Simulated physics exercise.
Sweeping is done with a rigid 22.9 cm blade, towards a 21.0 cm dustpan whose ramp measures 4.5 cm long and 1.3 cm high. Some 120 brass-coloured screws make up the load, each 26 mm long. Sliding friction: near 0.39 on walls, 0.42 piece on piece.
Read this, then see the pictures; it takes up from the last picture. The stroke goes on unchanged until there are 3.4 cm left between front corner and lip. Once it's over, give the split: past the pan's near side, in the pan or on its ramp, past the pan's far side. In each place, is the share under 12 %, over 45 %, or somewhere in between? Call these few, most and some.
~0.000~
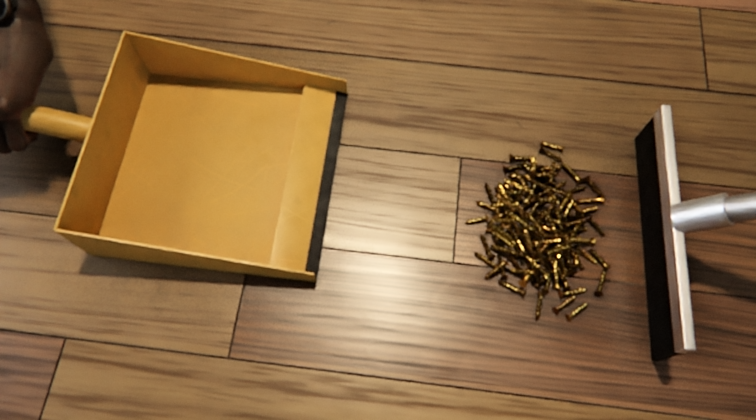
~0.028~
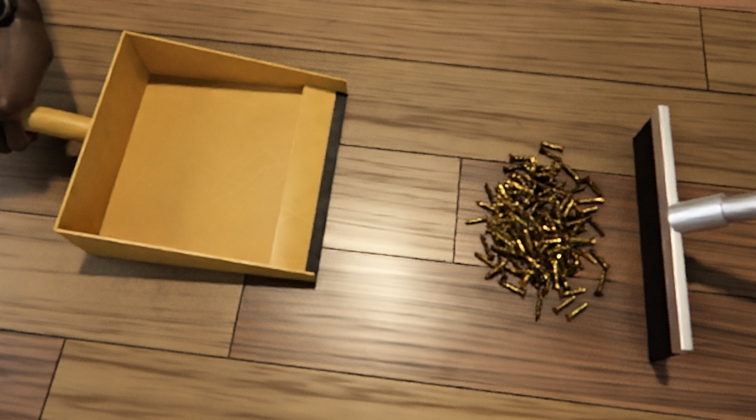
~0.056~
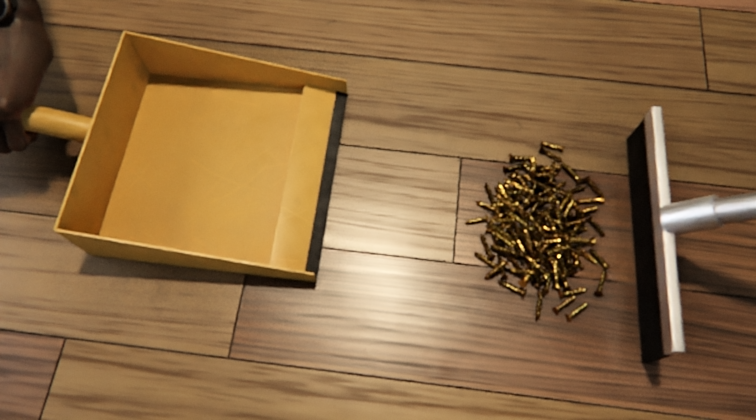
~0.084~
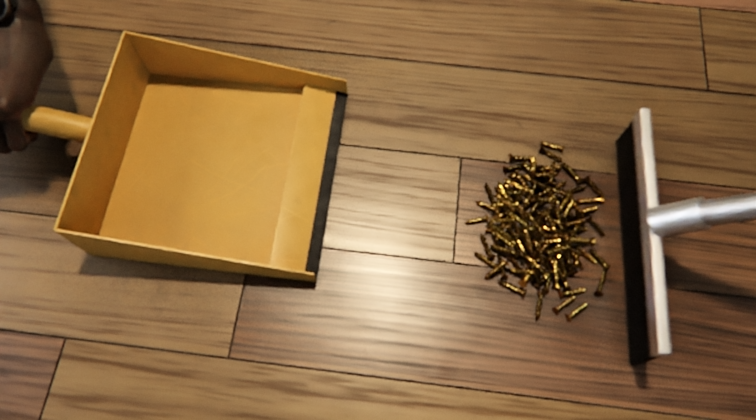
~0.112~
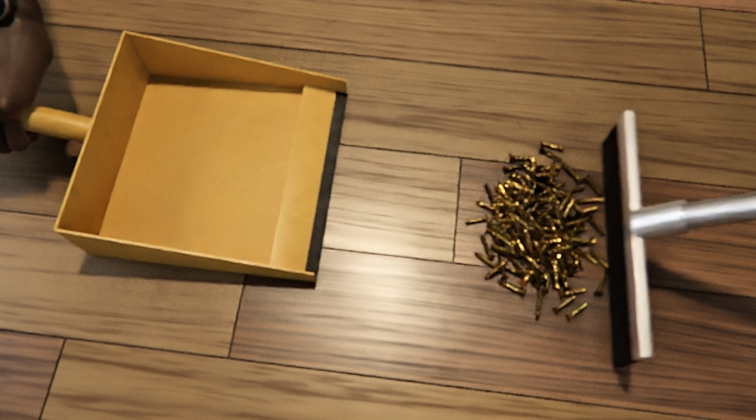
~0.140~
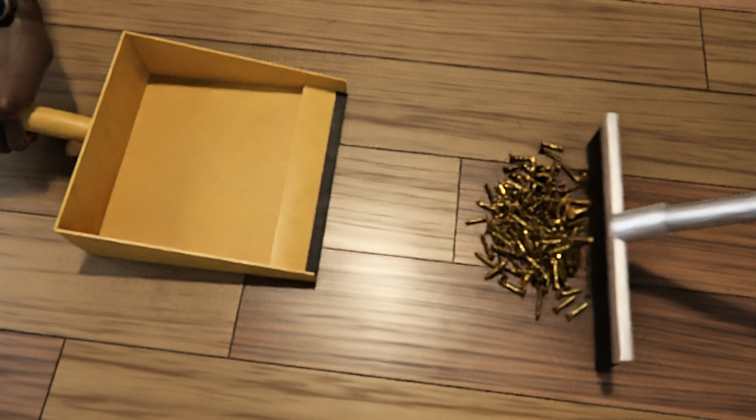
I would put it this way: Past the pan's near side some, in the pan or on its ramp some, past the pan's far side few.
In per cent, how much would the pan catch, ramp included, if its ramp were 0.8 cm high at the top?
It would be near 20 per cent.
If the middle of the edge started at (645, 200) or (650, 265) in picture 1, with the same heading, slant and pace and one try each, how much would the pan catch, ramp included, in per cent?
20 and 15 per cent, roughly.
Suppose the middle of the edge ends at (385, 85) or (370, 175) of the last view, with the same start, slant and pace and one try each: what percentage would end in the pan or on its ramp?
Roughly 10 per cent for the first try and 30 per cent for the second.
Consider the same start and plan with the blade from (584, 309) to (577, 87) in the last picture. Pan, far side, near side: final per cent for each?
Pan 40; far 5; near 0.
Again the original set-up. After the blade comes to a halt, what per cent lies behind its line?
Estimate: Around 10 %.
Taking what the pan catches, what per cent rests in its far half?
Share: Approx. 10 %.
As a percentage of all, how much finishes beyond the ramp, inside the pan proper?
Roughly 0 in a hundred.
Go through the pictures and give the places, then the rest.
Blade from (683, 347) to (661, 115), moved 0.0 cm, 0 of the pieces shifted so far; middle of the pieces at (545, 227); pan at (208, 168), in the first frame.
Blade from (680, 348) to (658, 116), moved 0.2 cm, 0 of the pieces shifted so far; middle of the pieces at (545, 227), in the second frame.
Blade from (672, 349) to (652, 117), moved 0.9 cm, 0 of the pieces shifted so far; middle of the pieces at (545, 227), in the third frame.
Blade from (659, 351) to (640, 118), moved 2.1 cm, 0 of the pieces shifted so far; middle of the pieces at (545, 227), in the fourth frame.
Blade from (641, 355) to (624, 121), moved 3.6 cm, 0 of the pieces shifted so far; middle of the pieces at (545, 227), in the fifth frame.
Blade from (621, 358) to (608, 123), moved 5.3 cm, 12 of the pieces shifted so far; middle of the pieces at (534, 227); pan at (208, 168). The blade's pace is about 0.59 m/s, heading 16 degrees towards the viewer's side, in the sixth frame.
After 0.34 s, middle of the blade 15 cm from the lip; 0 % over the lip, far side 0 %, near side 10 %.
After 0.48 s, middle of the blade 7 cm from the lip; 0 % over the lip, far side 0 %, near side 20 %.
After 0.74 s, middle of the blade 4 cm from the lip; 20 % over the lip, far side 0 %, near side 30 %.
By 1.4 s all is still; near side 30 %, pan 20 %, far side 0 %, in front of the lip or behind the blade 50 %.
